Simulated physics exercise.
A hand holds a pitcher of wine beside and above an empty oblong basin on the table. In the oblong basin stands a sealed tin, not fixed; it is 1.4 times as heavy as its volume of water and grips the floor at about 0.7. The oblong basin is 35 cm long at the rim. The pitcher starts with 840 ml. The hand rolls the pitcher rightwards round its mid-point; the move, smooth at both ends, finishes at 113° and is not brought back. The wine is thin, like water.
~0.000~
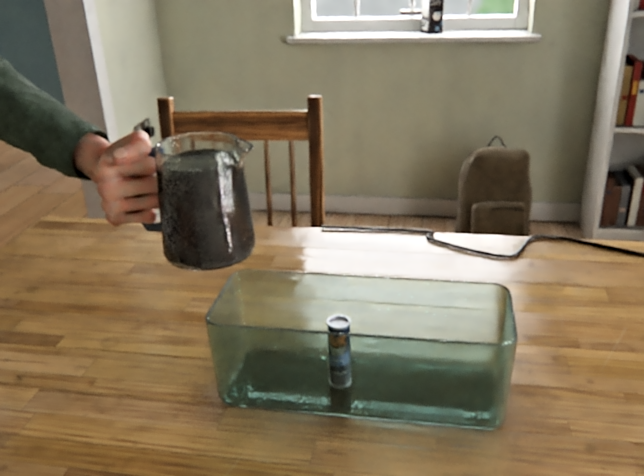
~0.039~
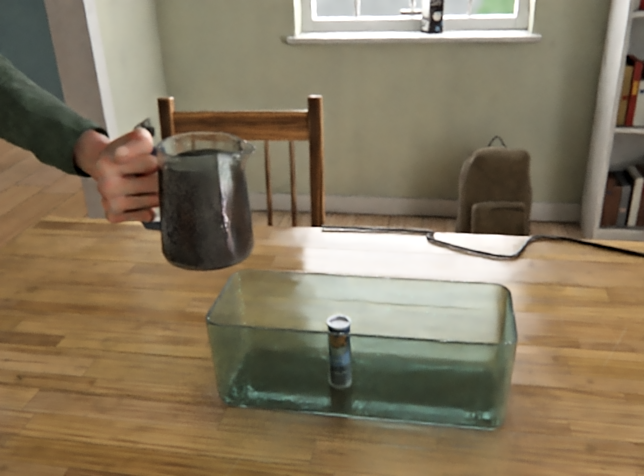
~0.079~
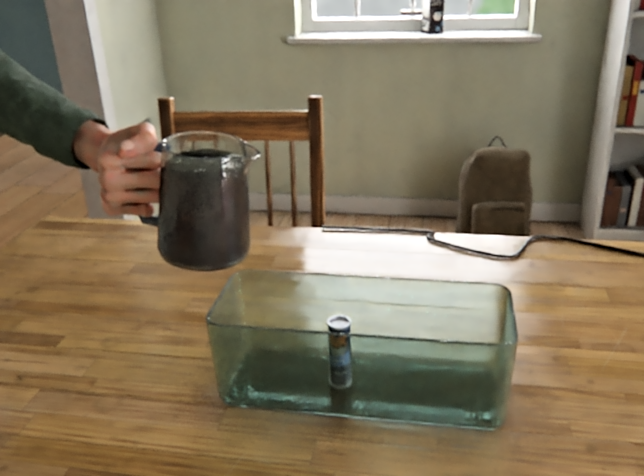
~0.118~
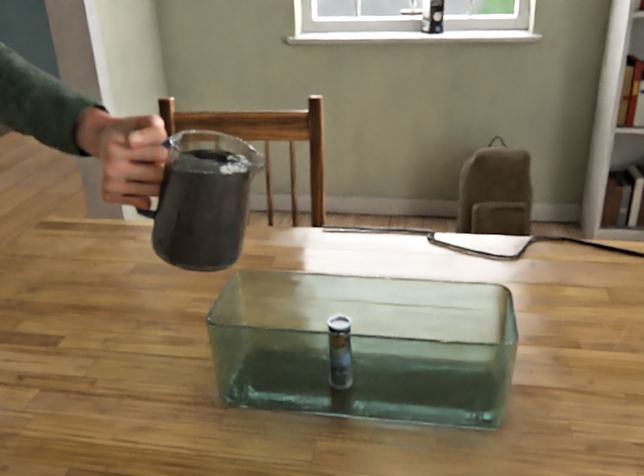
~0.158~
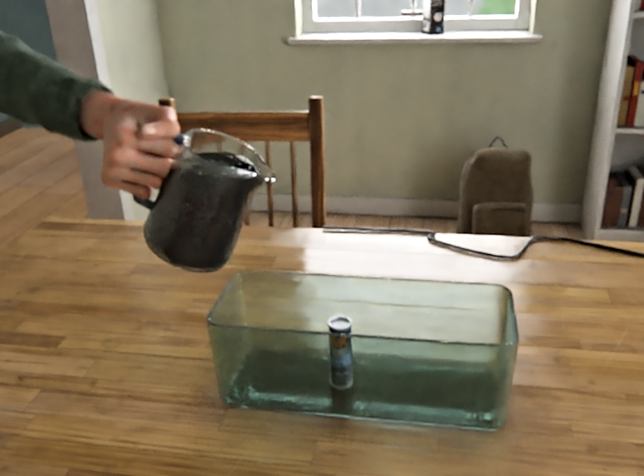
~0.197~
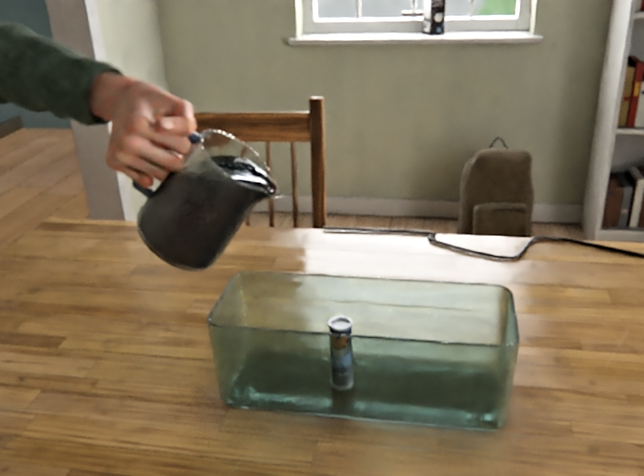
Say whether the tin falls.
It topples.
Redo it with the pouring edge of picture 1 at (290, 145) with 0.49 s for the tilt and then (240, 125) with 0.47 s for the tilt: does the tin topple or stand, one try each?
First it keeps standing; then it falls.
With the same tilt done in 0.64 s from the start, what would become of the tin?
Then it topples.
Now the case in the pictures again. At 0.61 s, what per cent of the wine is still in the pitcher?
Some 18 per cent.
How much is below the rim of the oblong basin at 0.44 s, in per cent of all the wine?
About 18 per cent.
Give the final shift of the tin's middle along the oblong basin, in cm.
About 10.0 cm.
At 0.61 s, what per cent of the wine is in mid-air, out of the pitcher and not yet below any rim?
Some 16 per cent.
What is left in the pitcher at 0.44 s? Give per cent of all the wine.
Near 60 in a hundred.
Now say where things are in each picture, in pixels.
In the first frame, it leans 0°; its right rim is at (253, 147); the wine meets the walls at (164, 158) and (242, 161); the oblong basin's rim runs from (220, 296) to (513, 314); the tin's top is at (339, 324).
In the second frame, it leans 2°; its right rim is at (255, 149); the wine meets the walls at (166, 158) and (241, 162).
In the third frame, it leans 7°; its right rim is at (260, 154); the wine meets the walls at (169, 158) and (246, 164).
In the fourth frame, it leans 15°; its right rim is at (267, 164); the wine meets the walls at (170, 172) and (253, 167).
In the fifth frame, it leans 27°; its right rim is at (275, 178); the wine meets the walls at (165, 185) and (261, 172).
In the sixth frame, it leans 39°; its right rim is at (280, 195); the wine meets the walls at (153, 193) and (272, 180).
By 0.44 s the tilt is 109° and 59 per cent is still to pour; the tin stands where it began.
By 0.61 s the tilt is 113° and 18 per cent is still to pour; the tin leans 18°.
By 0.79 s the tilt is 113° and 4 per cent is still to pour; the tin lies on its side.
By 0.99 s the tilt is 113° and 0 per cent is still to pour; the tin lies on its side.
At rest the tin lies on its side.
